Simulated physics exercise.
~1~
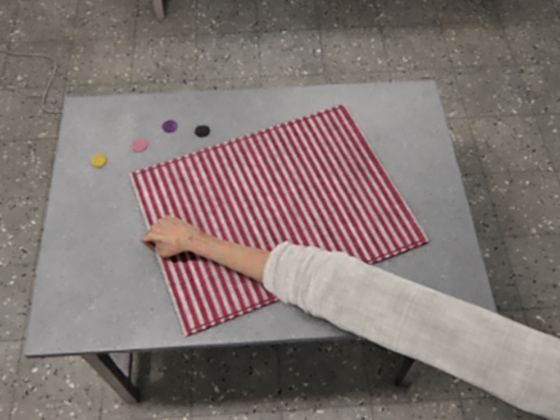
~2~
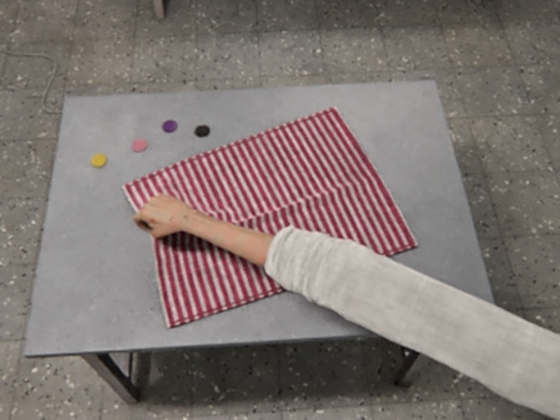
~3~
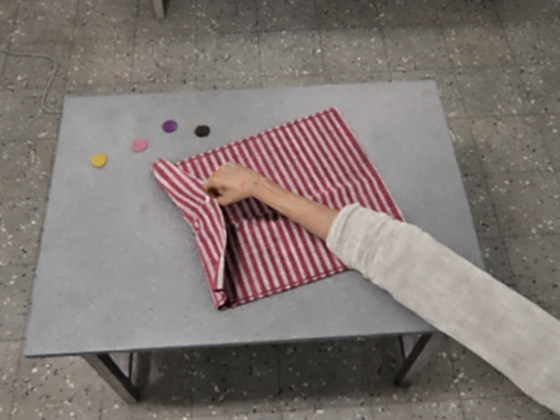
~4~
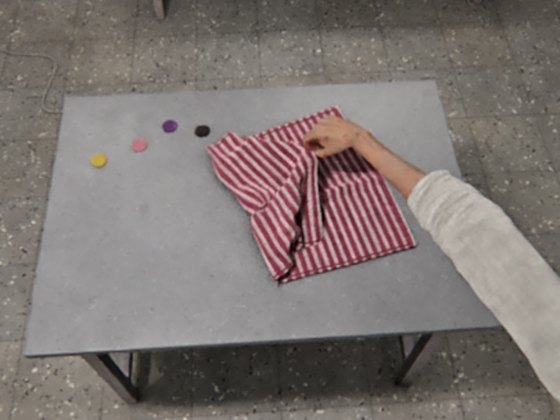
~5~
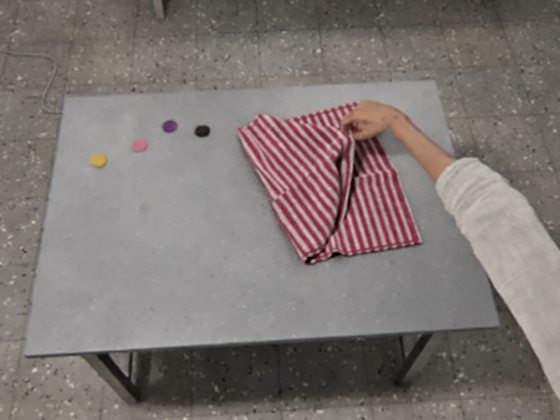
A hand pulls a striped red-and-white cloth's left side rightward, leaving it folded and rumpled.
